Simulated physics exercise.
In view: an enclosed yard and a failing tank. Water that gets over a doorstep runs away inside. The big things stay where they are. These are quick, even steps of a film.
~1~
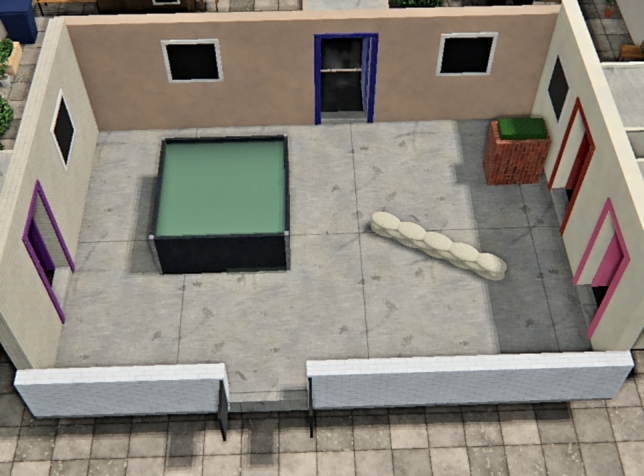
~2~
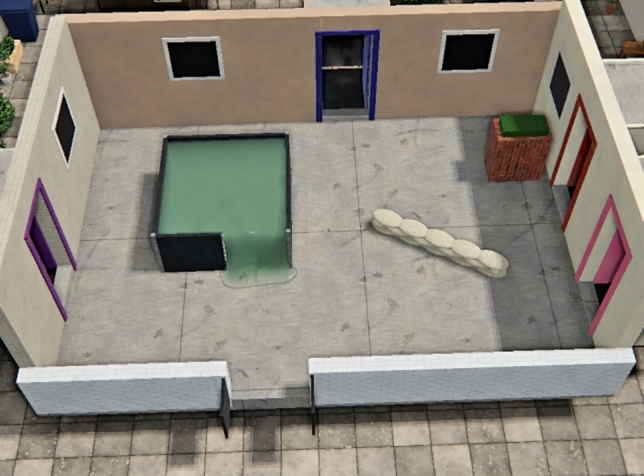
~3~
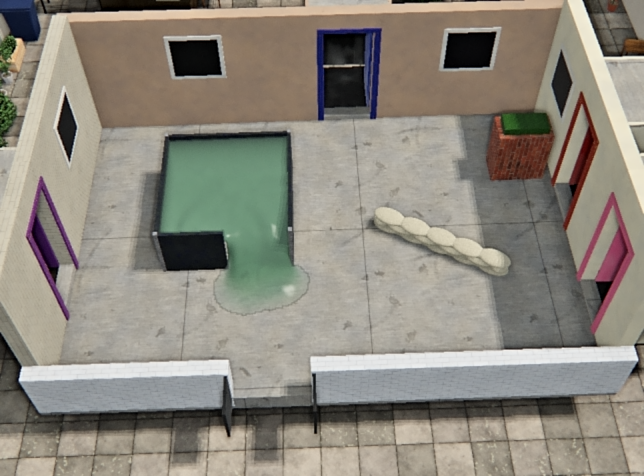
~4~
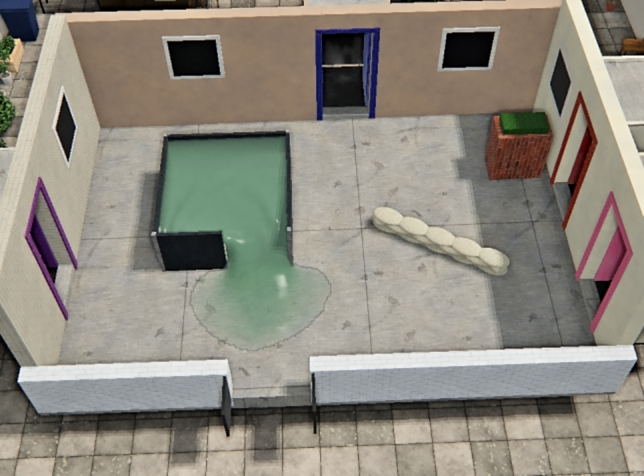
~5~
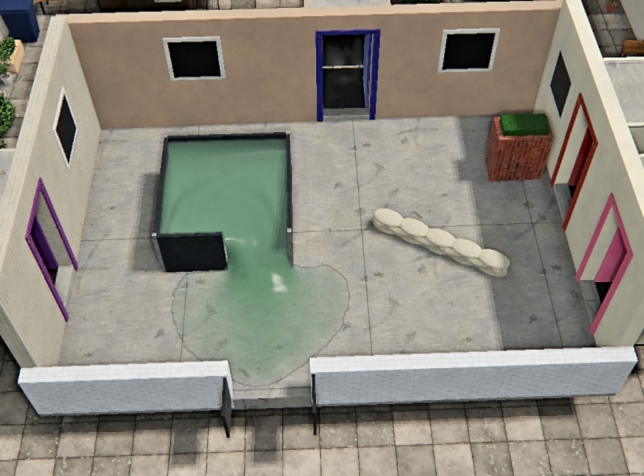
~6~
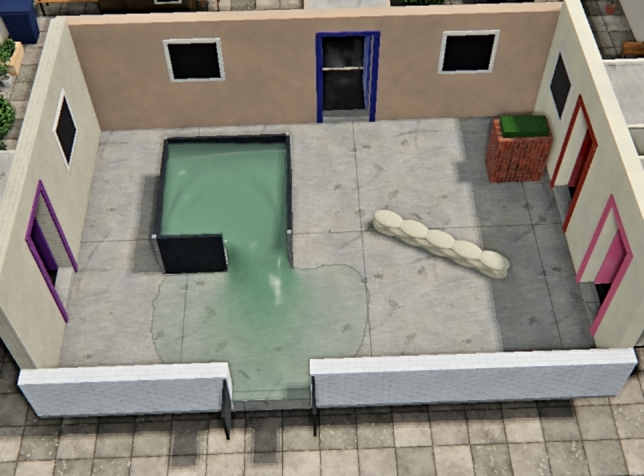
In the video, green water sits in an open dark-walled tank inside an enclosed yard, then pours through a gap in the tank's front side and spreads across the paved floor toward the opening in the low white front wall.
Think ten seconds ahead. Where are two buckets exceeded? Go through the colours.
The purple door stays under that; the blue door stays under that; the red door stays under that; the pink door takes more than that.
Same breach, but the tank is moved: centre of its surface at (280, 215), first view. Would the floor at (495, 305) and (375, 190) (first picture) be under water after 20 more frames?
As listed: Under water, free of water.
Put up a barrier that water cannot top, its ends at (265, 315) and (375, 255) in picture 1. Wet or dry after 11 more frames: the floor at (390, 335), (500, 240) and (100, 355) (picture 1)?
As listed: Not flooded, not flooded, wet.
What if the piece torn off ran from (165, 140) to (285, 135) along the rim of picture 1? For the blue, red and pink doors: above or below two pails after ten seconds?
The blue door takes more; the red door lets less in; the pink door passes that mark.
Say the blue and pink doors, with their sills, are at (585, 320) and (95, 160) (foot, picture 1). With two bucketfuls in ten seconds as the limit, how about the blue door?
My reading: Blue door is over.
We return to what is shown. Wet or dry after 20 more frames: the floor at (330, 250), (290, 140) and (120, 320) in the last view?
As listed: No water, no water, flooded.
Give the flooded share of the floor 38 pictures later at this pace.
About 70 per cent.
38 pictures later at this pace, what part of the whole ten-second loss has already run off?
Some 80 per cent.
A moment on, water covers 20 % of the floor; the purple door not reached, the blue door not reached, the red door not reached, the pink door not reached.
Next, water covers 30 % of the floor; the purple door wet at the sill, nothing in, the blue door not reached, the red door not reached, the pink door not reached.
Then, water covers 45 % of the floor; the purple door wet at the sill, nothing in, the blue door not reached, the red door not reached, the pink door over two buckets in.
Later, water covers 70 % of the floor; the purple door wet at the sill, nothing in, the blue door not reached, the red door wet at the sill, nothing in, the pink door far over two buckets in.
In the end, water covers 90 % of the floor; the purple door wet at the sill, nothing in, the blue door wet at the sill, nothing in, the red door wet at the sill, nothing in, the pink door far over two buckets in.
